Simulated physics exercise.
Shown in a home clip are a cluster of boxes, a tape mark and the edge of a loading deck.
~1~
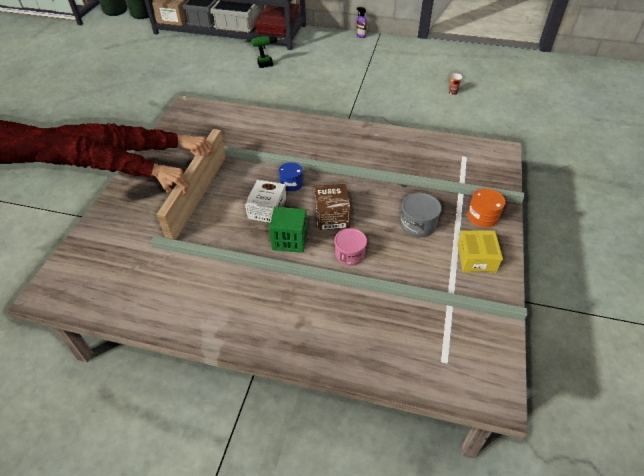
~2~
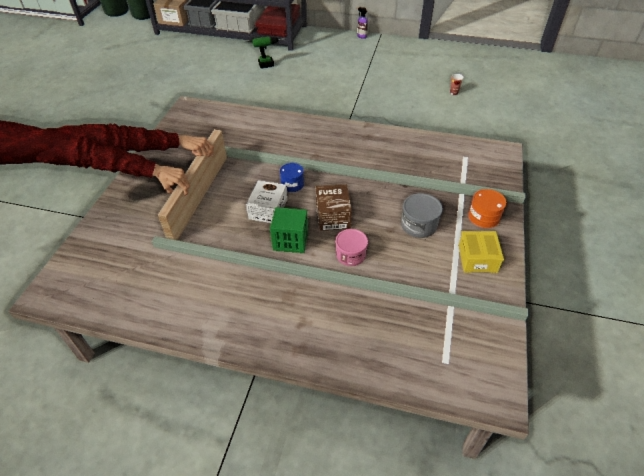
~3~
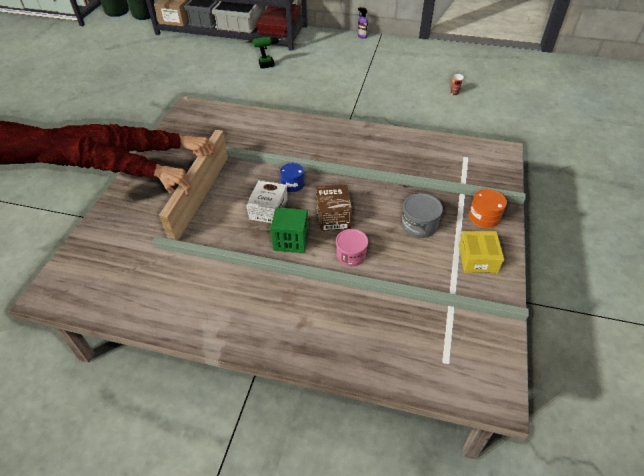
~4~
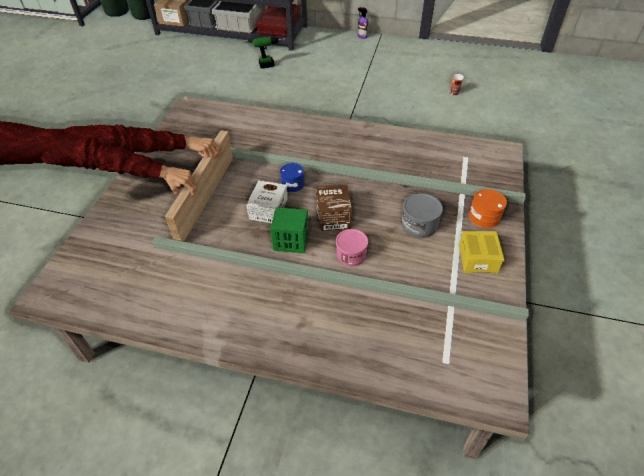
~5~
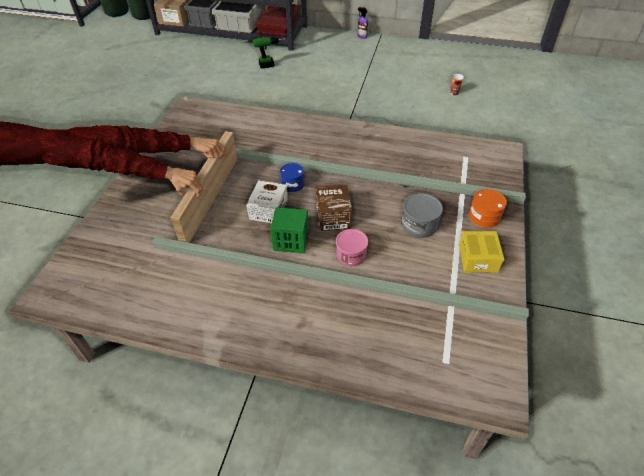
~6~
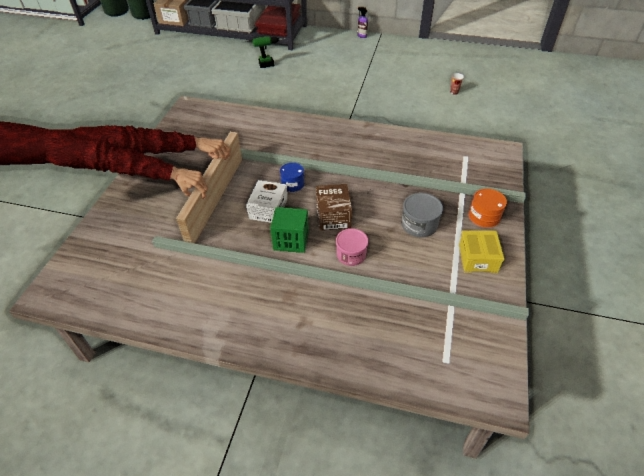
Two hands in dark red sleeves hold a wooden plank upright at the left of a large wooden table, seen from above in a concrete-floored workshop. Between two pale green strips sit blue, white, green, brown, pink and grey containers, with orange and yellow ones right of a white tape line. The hands slide the plank slightly rightward toward the still containers, while the camera stays fixed.
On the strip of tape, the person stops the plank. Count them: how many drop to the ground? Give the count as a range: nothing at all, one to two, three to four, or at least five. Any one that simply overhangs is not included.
The count is one to two.
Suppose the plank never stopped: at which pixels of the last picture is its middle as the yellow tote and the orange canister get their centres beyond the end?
Its middle is about (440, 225) and about (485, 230).
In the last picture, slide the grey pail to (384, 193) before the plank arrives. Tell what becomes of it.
It is safe.
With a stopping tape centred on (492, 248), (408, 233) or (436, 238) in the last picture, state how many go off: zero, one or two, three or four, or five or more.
Five or more; none; none at all.
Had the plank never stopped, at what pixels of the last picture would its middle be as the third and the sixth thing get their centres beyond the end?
First: Around (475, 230). Next: Around (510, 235).
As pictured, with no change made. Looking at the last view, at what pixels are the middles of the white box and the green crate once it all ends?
(475, 238) and (475, 265).
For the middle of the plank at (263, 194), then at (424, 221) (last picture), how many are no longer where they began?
By then 1, and later 8.
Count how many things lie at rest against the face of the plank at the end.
Count recorded: 3.
Soon after, none off yet; orange canister at rest near (487, 208); yellow tote at rest near (480, 252); grey pail at rest near (421, 215).
Then, none off yet; orange canister at rest near (487, 208); yellow tote at rest near (480, 252); grey pail moved a little near (431, 217).
Further on, none off yet; orange canister moved a little near (497, 205); yellow tote moved a little near (493, 260); grey pail moved well along near (497, 229).
By the end, the number that fall off is one or two; fallen, grey pail and yellow tote.
